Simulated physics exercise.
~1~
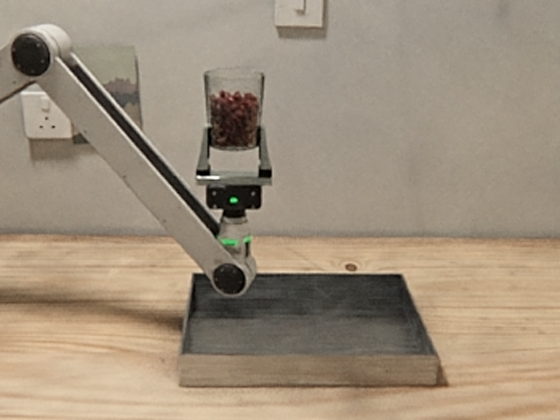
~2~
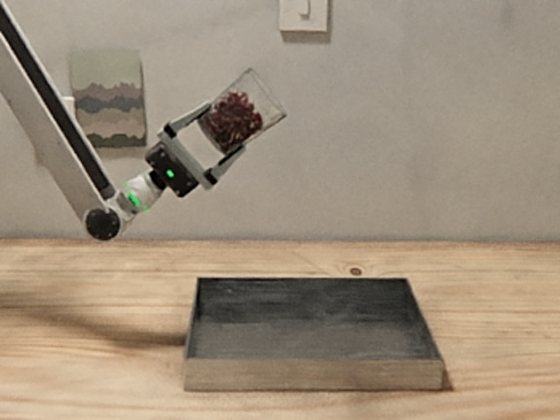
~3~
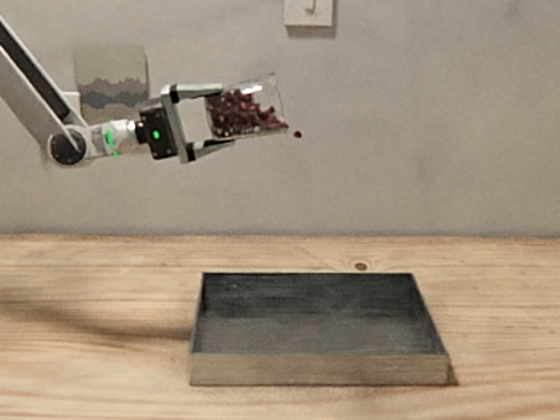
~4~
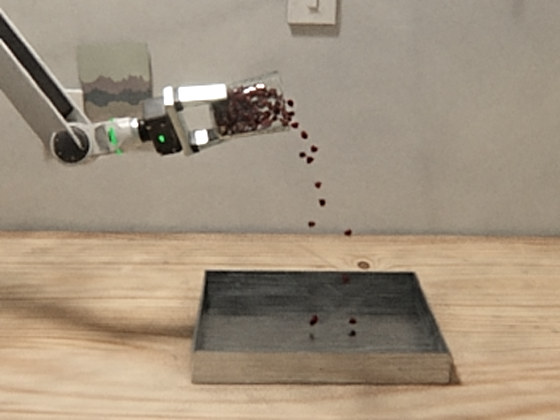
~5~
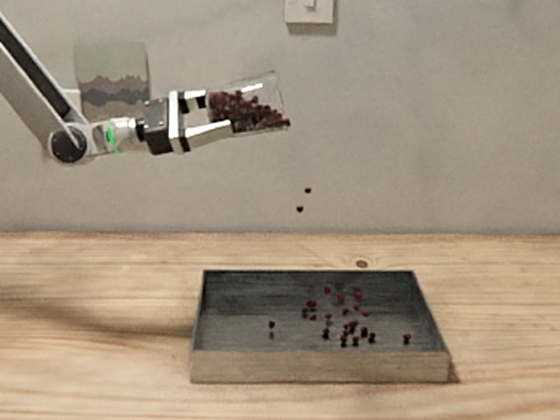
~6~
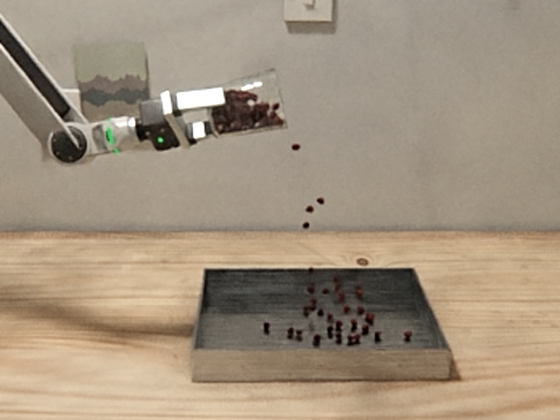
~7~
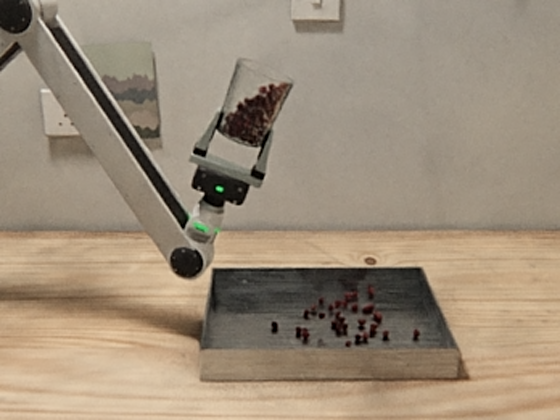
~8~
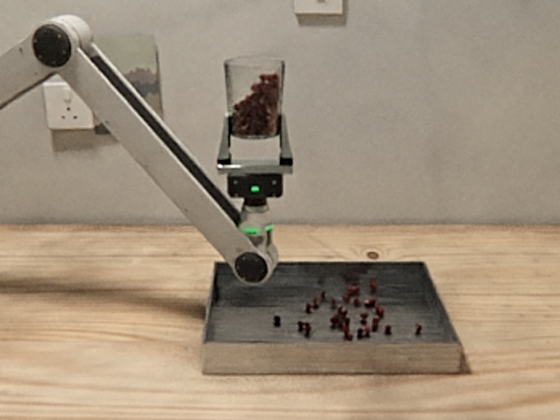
A robot arm tipped a clear cup of dark red beans onto its side above a shallow gray tray, and some tumbled out and scattered across it before the arm turned the cup upright again with most of the beans still inside.
